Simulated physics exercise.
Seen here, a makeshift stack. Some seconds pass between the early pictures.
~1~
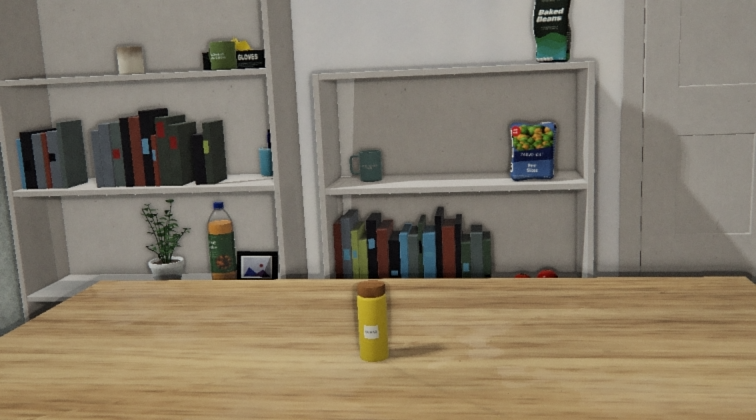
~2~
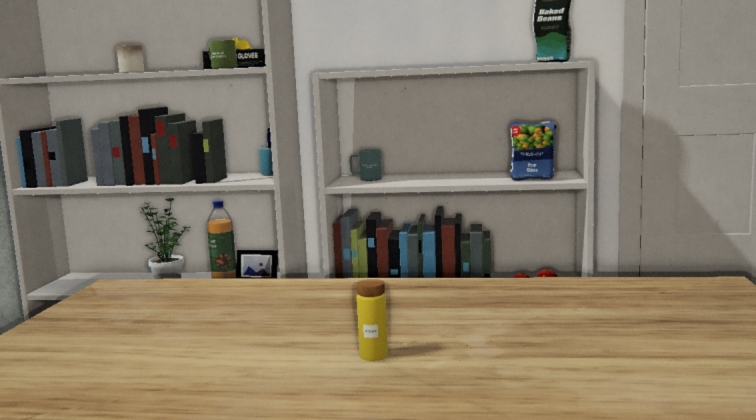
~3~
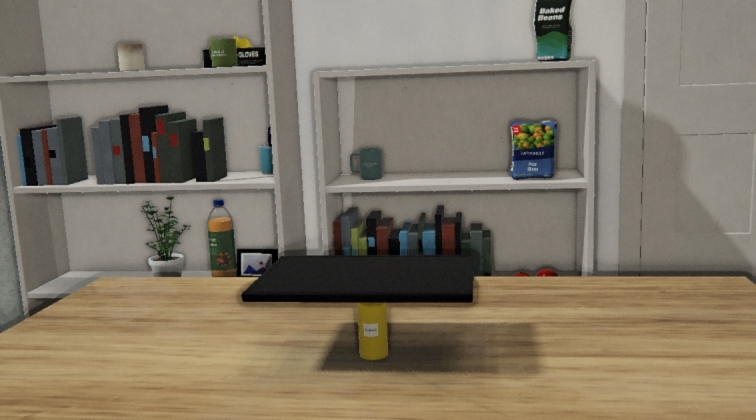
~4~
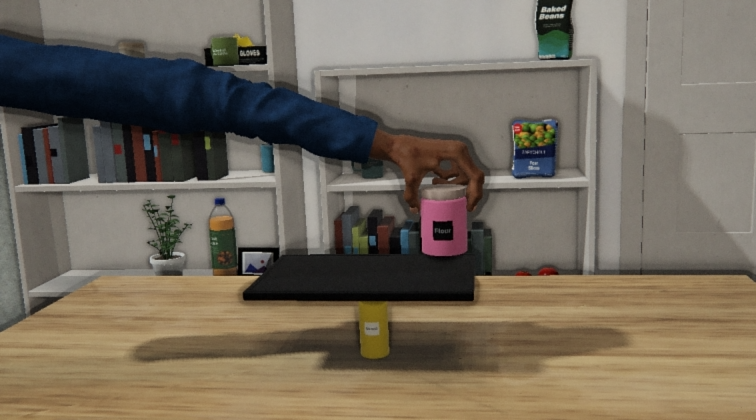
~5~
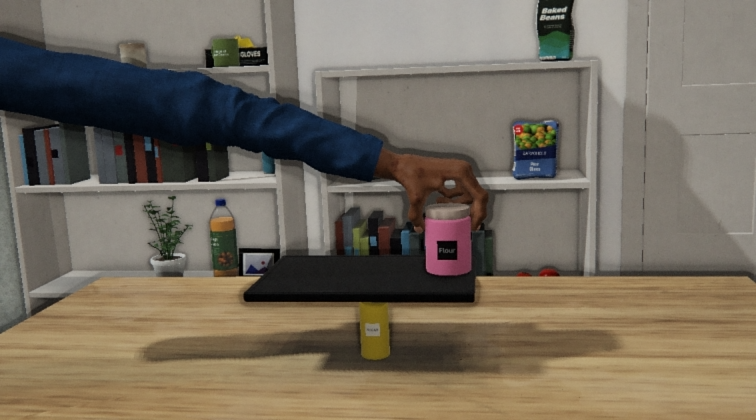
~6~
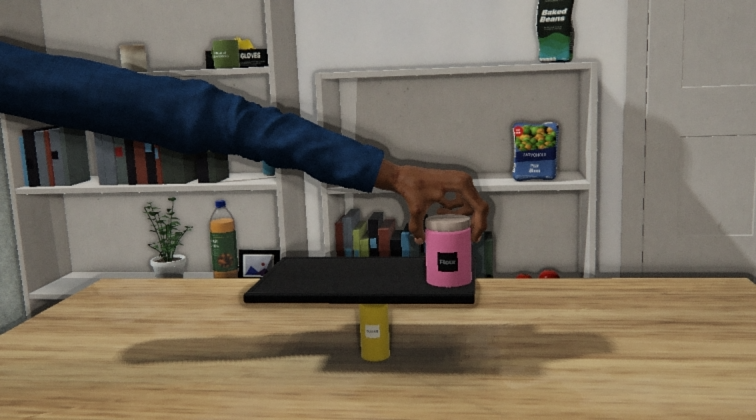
On a wooden table in front of bookshelves, a yellow shaker stood alone until a black board appeared on top of it, then a hand lowered a pink jar onto the board's right end.
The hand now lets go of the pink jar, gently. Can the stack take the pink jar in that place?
In the end the stack comes apart.
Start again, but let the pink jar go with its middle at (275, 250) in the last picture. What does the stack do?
Then it gives way.
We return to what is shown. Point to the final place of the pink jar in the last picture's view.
Around (519, 358).
Then, 0.50 s after the last picture, pink jar now fallen; black lid tipped 50° from how it was.
Then, 0.70 s after the last picture, black lid now fallen; yellow shaker tipped 59° from how it was.
By the end, fallen, pink jar, yellow shaker and black lid. Seen from the same camera at the end, pink jar near (519, 358). The stack gives way.
